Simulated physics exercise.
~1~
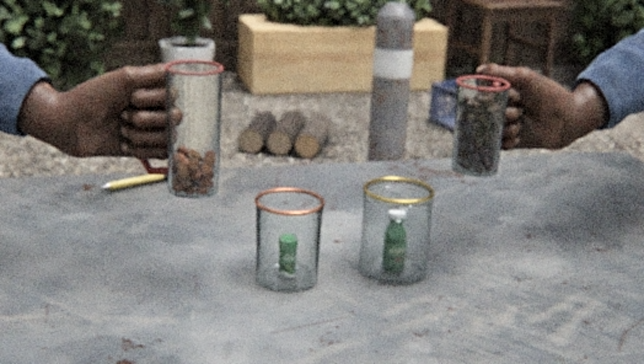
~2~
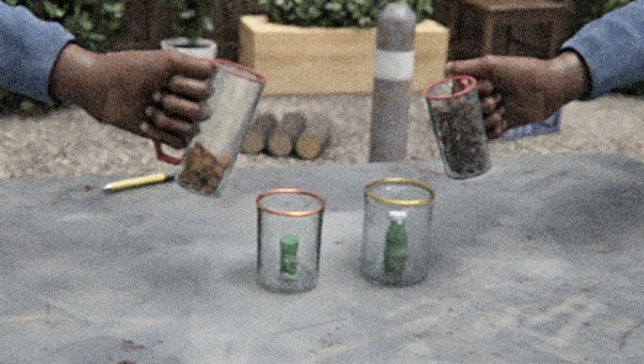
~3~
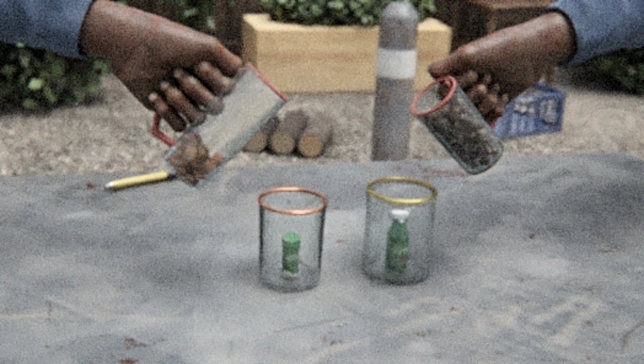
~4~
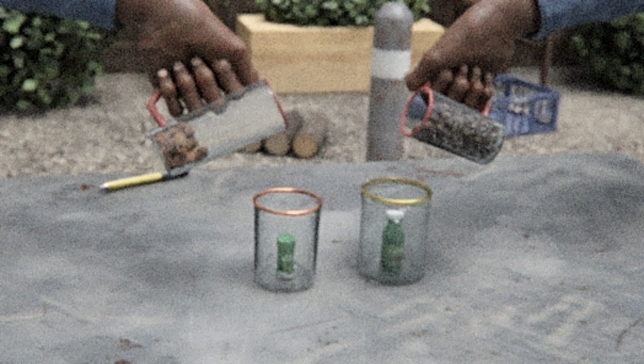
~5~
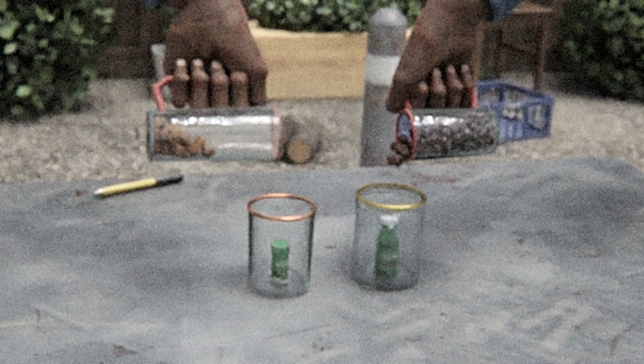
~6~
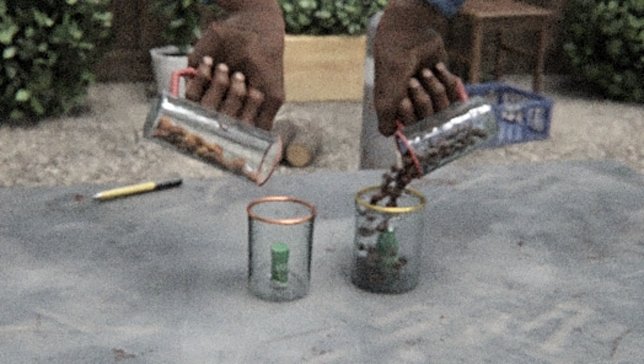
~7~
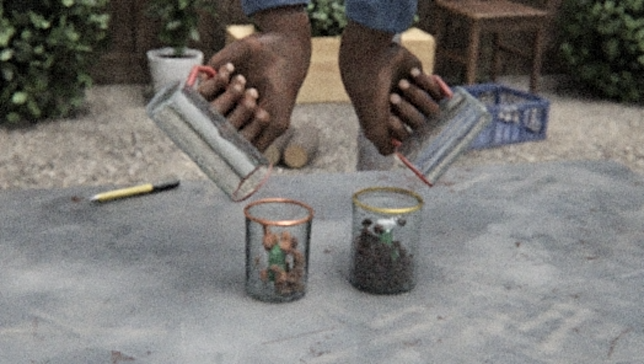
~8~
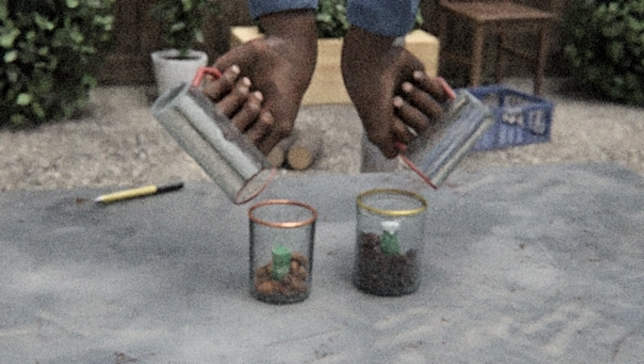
At first, two hands hold clear, red-rimmed cups upright above a grey outdoor table, where two glass containers each hold a small green object. The hands bring the cups inward and tip them onto their sides, with the brownish-orange pieces on the left and the dark pieces on the right still inside. The dark pieces begin spilling into the right container first, and then the orange-brown ones drop into the left. Both cups end up empty and tilted mouth-down, while the settled pieces surround the still upright green objects, whose tops remain showing.
